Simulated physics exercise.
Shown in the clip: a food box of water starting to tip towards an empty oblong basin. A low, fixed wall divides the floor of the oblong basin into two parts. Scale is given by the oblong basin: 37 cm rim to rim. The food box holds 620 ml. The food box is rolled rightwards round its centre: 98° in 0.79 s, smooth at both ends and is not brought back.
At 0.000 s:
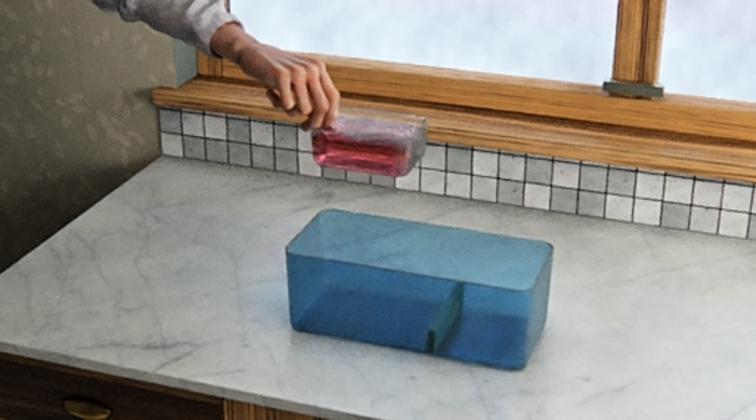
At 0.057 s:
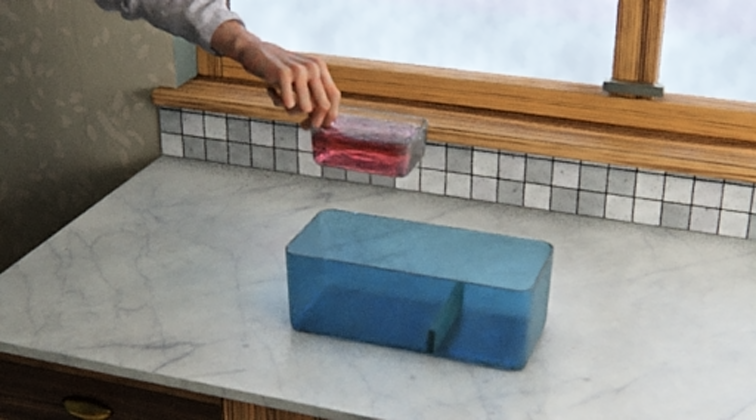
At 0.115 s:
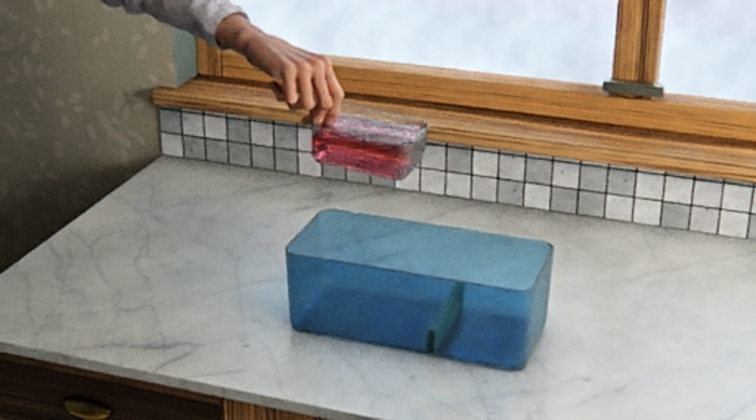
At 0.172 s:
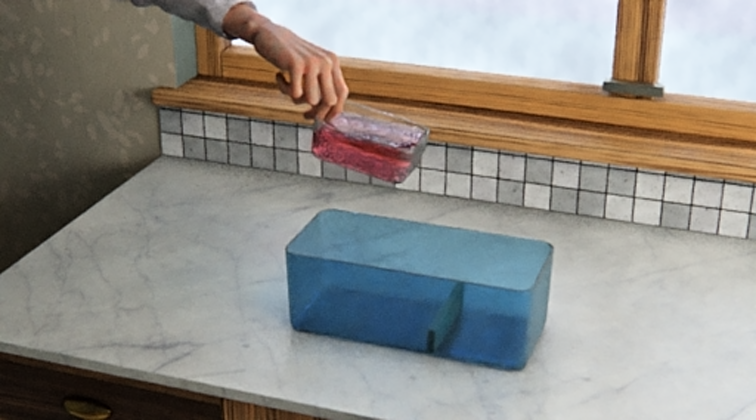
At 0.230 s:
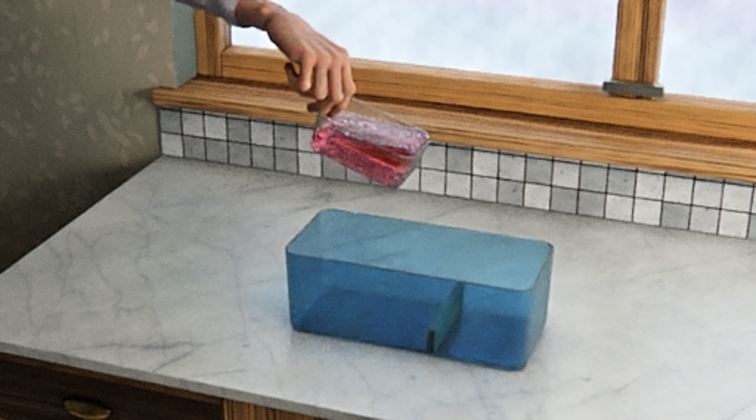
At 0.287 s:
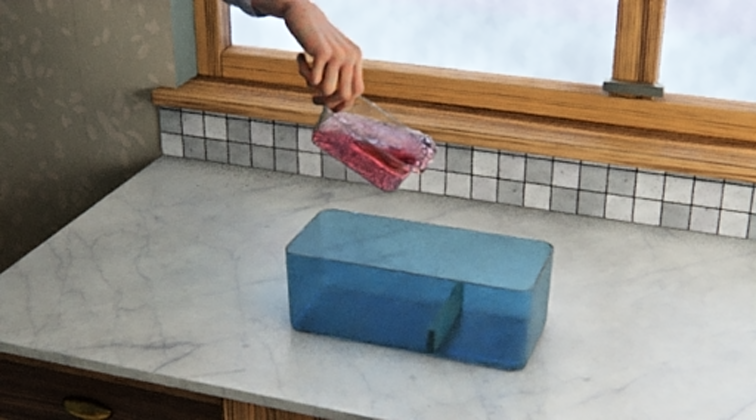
A clear food box of pinkish-red liquid, held from above by a hand reaching in from the upper left, tilts steadily rightwards, slowly and then faster, as the liquid ripples and shifts to its lower right edge. Below it, a translucent blue oblong basin with a low dividing wall sits still on a pale marble counter. The unmoving, slightly raised view shows grey and white tiles beneath a wood-framed window behind.
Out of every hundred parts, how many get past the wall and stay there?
About 70 out of 100.
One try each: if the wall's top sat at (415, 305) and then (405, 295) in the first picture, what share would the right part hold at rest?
First try about 80 %, second try about 90 %.
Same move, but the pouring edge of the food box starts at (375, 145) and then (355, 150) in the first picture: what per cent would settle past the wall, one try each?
The first try gives around 5 percent, the second around 10 percent.
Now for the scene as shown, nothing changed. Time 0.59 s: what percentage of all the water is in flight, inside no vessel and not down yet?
Some 42 per cent.
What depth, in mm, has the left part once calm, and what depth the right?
Depths: Left near 6 mm, right near 22 mm.
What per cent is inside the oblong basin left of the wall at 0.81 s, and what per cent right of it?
Lab note: Left near 20, right near 72.
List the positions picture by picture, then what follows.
In the first picture, tilt 0°; pouring edge (419, 132); surface from (324, 123) to (419, 135); the oblong basin's rim runs from (303, 230) to (543, 268); the wall's top is at (446, 306).
In the second picture, tilt 1°; pouring edge (419, 133); surface from (324, 122) to (419, 135).
In the third picture, tilt 5°; pouring edge (420, 136); surface from (325, 121) to (420, 137).
In the fourth picture, tilt 11°; pouring edge (421, 142); surface from (326, 120) to (421, 138).
In the fifth picture, tilt 19°; pouring edge (421, 149); surface from (326, 120) to (421, 142); 3 per cent is over the edge.
In the sixth picture, tilt 29°; pouring edge (420, 157); surface from (325, 120) to (417, 147); 9 per cent is over the edge.
Then, 0.59 s in, the tilt is 83° and 13 per cent is still to pour, 2 is left of the wall and 41 right of it.
Then, 0.81 s in, the tilt is 98° and 4 per cent is still to pour, 20 is left of the wall and 71 right of it.
Then, 1.04 s in, the tilt is 98° and 0 per cent is still to pour, 27 is left of the wall and 70 right of it.
Then, 1.29 s in, the tilt is 98° and 0 per cent is still to pour, 28 is left of the wall and 70 right of it.
Finally, 28 per cent lies left of the wall, 70 right of it and 2 outside.
